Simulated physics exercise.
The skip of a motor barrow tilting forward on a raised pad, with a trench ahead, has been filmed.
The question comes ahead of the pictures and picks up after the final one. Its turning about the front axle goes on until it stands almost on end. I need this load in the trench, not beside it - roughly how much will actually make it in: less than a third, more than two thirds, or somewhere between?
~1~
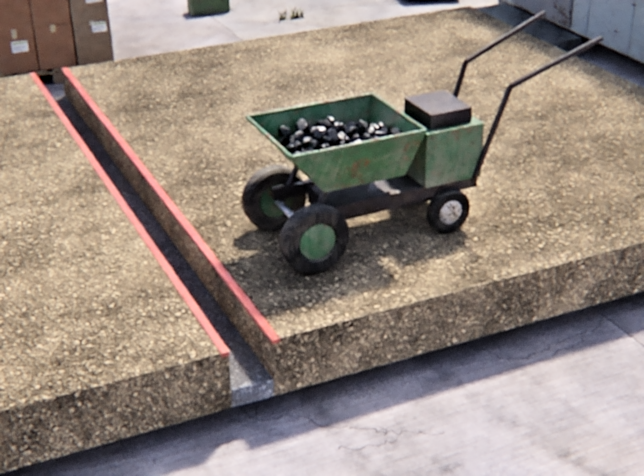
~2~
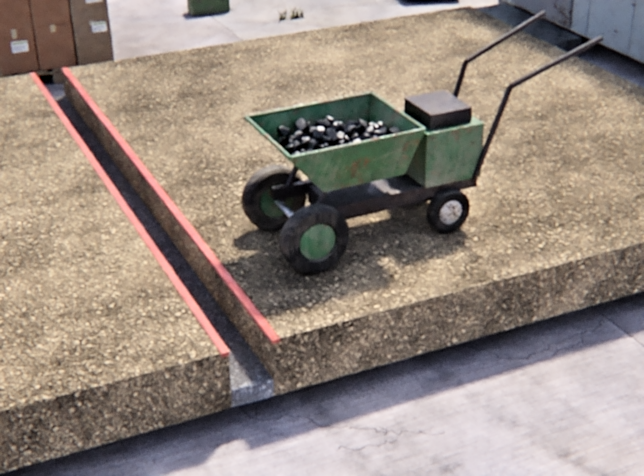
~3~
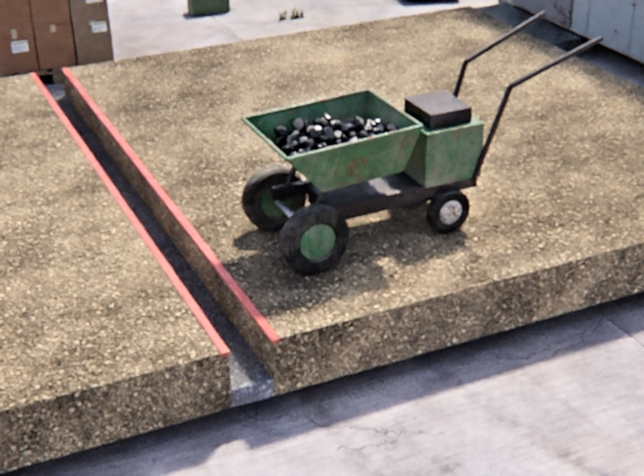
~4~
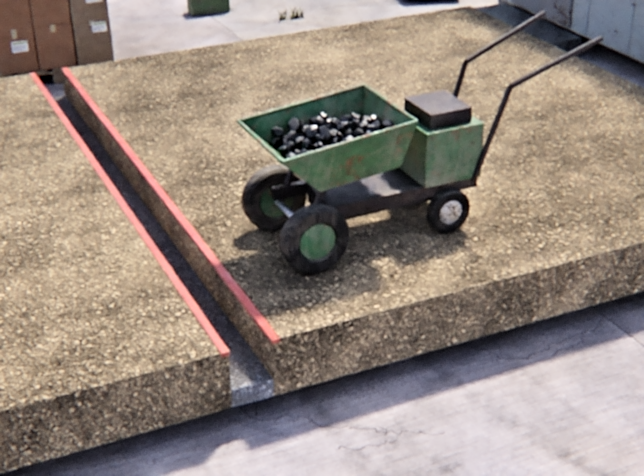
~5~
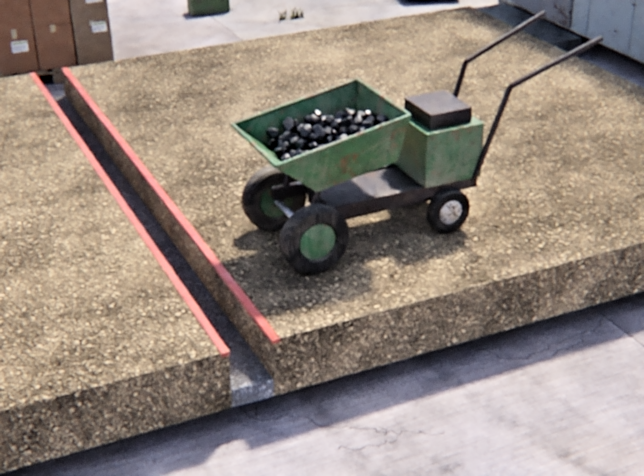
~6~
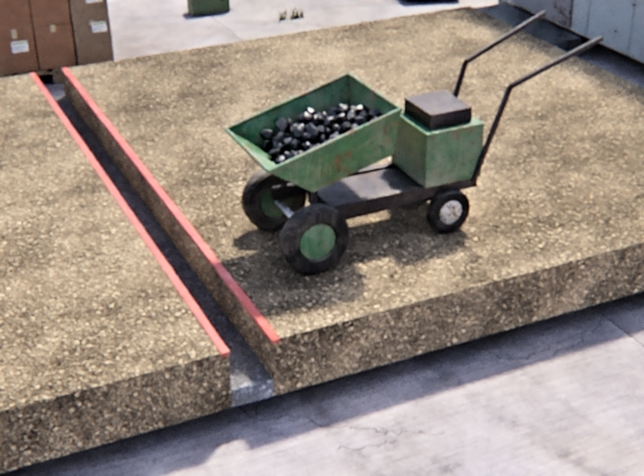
Somewhere between a third and two thirds.
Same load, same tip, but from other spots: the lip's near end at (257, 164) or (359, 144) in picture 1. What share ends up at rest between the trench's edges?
First spot: 10 %, second spot: 50 %.
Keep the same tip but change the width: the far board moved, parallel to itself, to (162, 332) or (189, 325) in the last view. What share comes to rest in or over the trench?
About 100 and 80 per cent.
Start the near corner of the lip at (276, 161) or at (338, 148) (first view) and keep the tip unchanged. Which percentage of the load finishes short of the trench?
Roughly 0 and 10 %.
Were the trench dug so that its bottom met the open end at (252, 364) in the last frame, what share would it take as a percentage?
Close to 40 per cent, I reckon.
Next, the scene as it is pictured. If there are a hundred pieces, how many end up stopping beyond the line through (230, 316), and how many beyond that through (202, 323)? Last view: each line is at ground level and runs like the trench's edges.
Close to 80 and 50 per cent respectively.
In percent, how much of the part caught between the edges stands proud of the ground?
Estimate: Close to 0 in a hundred.
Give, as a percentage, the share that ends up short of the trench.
It comes to close to 0 %.
Shortly afterwards, skip tipped steeply; the whole lot in the skip.
Next, skip tipped right over; the bulk in the skip; a little in or heaped over the trench; only a few beyond it; only a few falling.
Some moments later, skip tipped right over; a little in the skip; near a third in or heaped over the trench; near half beyond it.
In the end, skip tipped right over; near half in or heaped over the trench; near half beyond it.
